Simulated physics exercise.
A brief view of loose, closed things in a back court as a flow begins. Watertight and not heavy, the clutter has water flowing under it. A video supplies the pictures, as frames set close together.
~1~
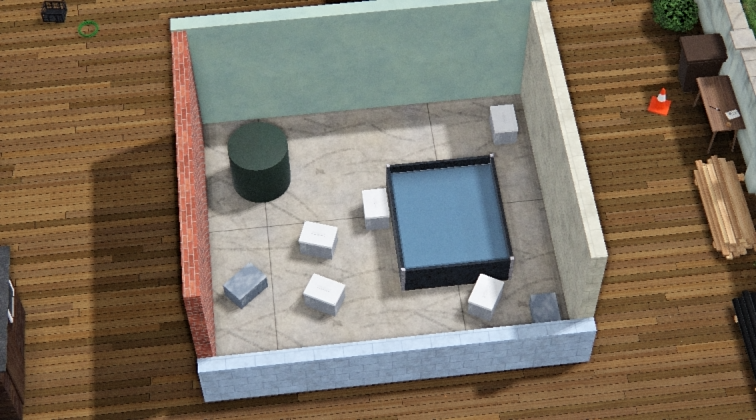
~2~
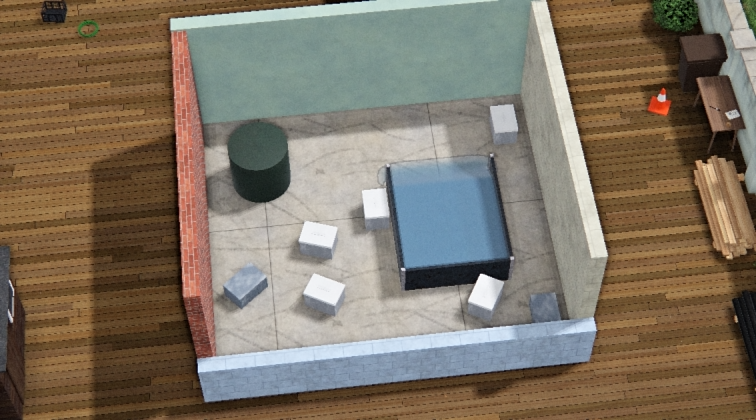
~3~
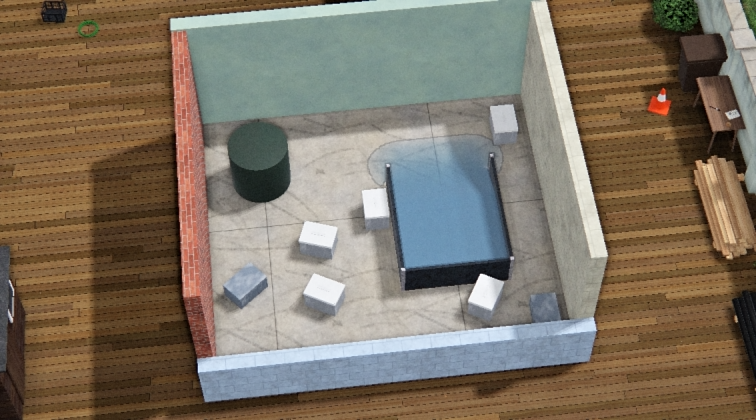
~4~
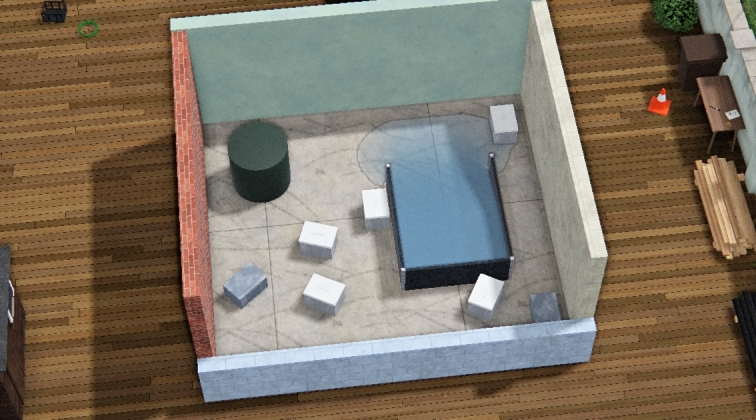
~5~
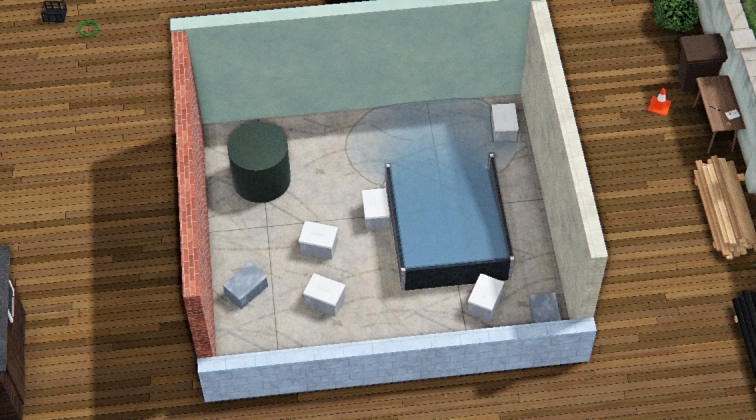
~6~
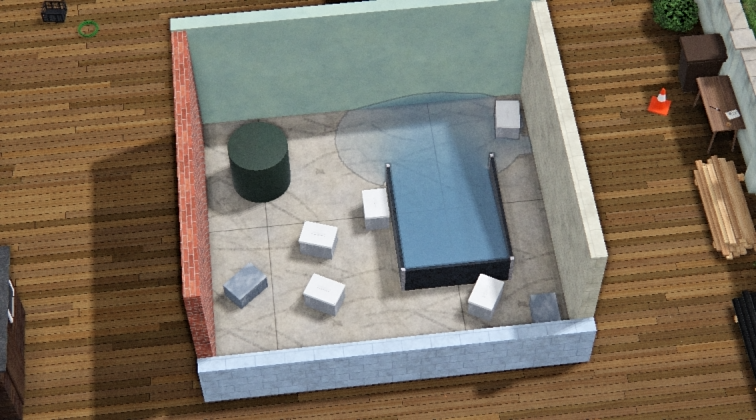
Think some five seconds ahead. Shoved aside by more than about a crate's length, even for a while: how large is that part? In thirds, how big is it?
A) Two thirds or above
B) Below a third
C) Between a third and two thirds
The answer is C.
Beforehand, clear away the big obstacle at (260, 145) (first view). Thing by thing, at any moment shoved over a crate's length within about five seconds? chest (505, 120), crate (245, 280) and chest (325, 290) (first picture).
Each in the order asked: Got moved a good way; got moved a good way; moved little if at all.
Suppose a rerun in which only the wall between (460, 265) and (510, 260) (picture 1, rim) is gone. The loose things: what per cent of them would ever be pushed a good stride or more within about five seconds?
70 per cent or thereabouts.
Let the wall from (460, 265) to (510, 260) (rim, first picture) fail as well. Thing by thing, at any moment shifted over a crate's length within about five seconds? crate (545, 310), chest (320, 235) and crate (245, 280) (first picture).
First covers that distance, second stays short of it, third covers that distance.
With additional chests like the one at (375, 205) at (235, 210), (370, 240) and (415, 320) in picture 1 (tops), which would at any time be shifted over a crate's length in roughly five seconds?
Going by the order given: Travels that far, stays in place, stays in place.
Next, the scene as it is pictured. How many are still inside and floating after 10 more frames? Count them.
It adds up to 1.
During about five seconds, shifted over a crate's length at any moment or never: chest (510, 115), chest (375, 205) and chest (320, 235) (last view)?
Entry one gets that far, entry two never gets that far, entry three gets that far.
A moment on, 0 of 7 are well off their spots; 0 afloat.
Next, 0 of 7 are well off their spots; 1 afloat.
Later, 1 of 7 are well off their spots; 1 afloat.
In the end, 4 of 7 are well off their spots, and 4 have been at some point; 2 afloat.
